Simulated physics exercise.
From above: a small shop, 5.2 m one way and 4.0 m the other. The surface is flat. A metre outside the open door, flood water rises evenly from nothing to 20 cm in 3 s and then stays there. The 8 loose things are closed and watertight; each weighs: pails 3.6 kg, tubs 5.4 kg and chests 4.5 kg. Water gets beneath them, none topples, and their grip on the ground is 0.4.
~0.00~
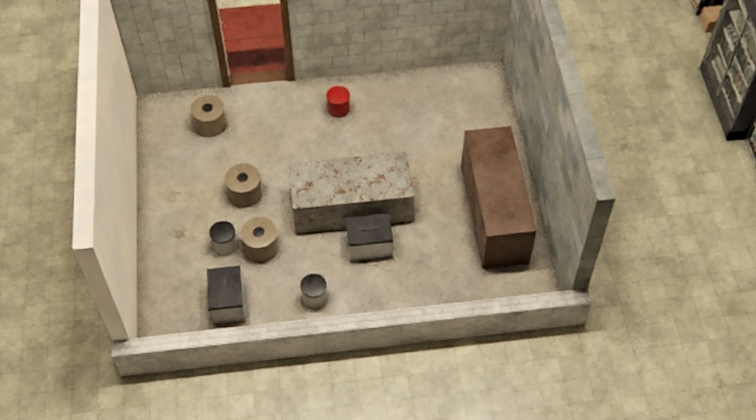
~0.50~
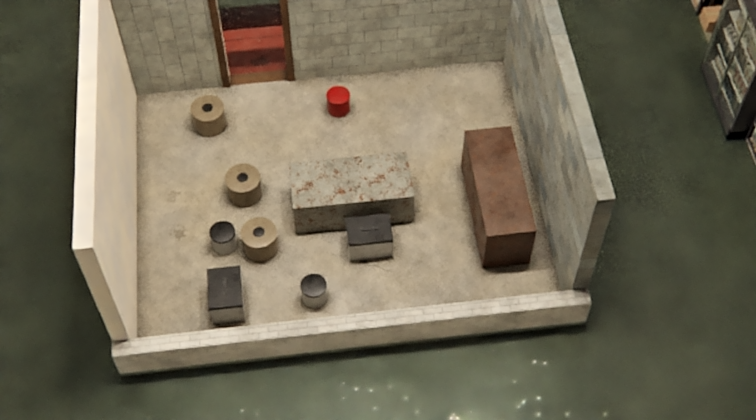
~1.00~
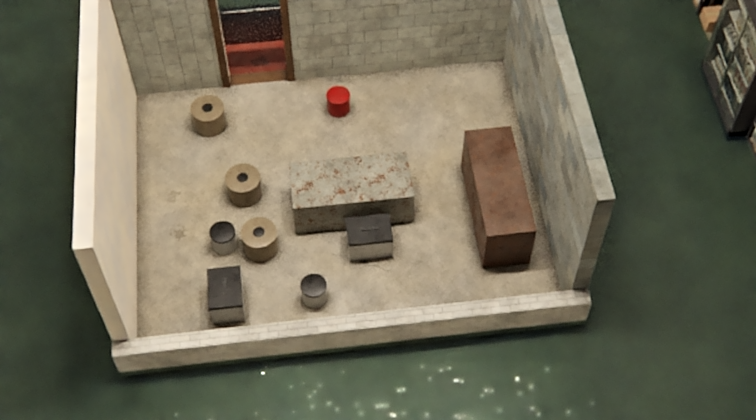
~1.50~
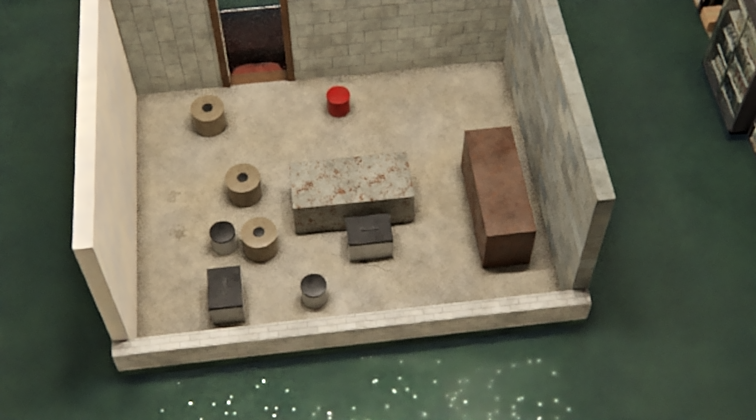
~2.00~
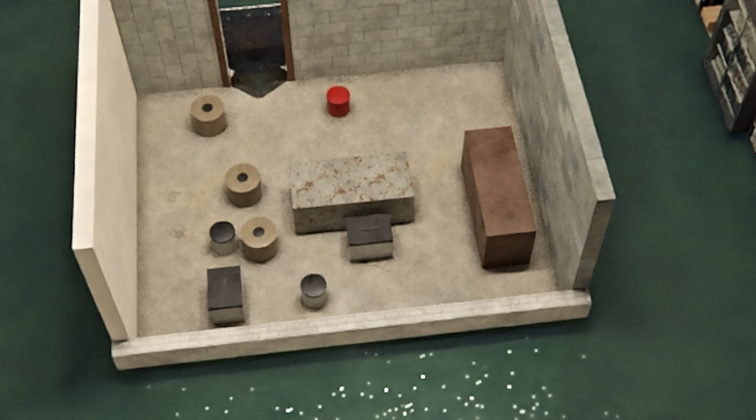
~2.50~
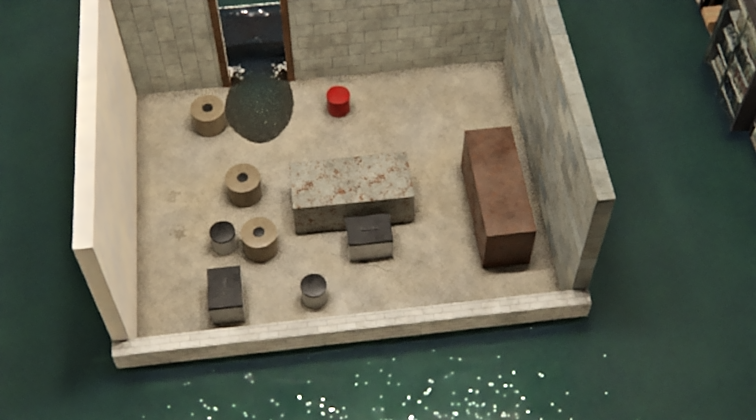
A small, roofless shop with pale walls and an open doorway at the back is seen from above by a still camera. A red pail sits near the back, around a speckled block, tan tubs, dark-topped chests, small grey tubs and a long brown block at right. Dark green, glinting water surrounds the walls, then enters through the doorway and spreads slightly inside, while the objects stay still.
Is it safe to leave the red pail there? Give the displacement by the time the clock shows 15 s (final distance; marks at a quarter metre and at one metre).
The red pail stays put.
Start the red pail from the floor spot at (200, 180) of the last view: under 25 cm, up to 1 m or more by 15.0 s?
It ends far away.
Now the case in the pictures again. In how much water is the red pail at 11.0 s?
About 3 cm.
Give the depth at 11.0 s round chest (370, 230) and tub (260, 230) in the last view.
Roughly 4 and 4 cm.
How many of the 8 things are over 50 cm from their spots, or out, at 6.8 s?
4 of them.
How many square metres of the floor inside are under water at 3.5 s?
Some 3.5 m2.
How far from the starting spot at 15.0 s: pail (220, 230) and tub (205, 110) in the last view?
In turn: 250 cm, 40 cm.
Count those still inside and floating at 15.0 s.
I count 8.
After 3.5 s the red pail is near (338, 95), 0.0 m from its start, aground; 0 afloat.
After 6.8 s the red pail is near (338, 95), 0.0 m from its start, aground; 3 afloat.
After 11.0 s the red pail is near (338, 95), 0.0 m from its start, aground; 7 afloat.
After 15.0 s the red pail is near (343, 99), 0.1 m from its start, afloat; 8 afloat.
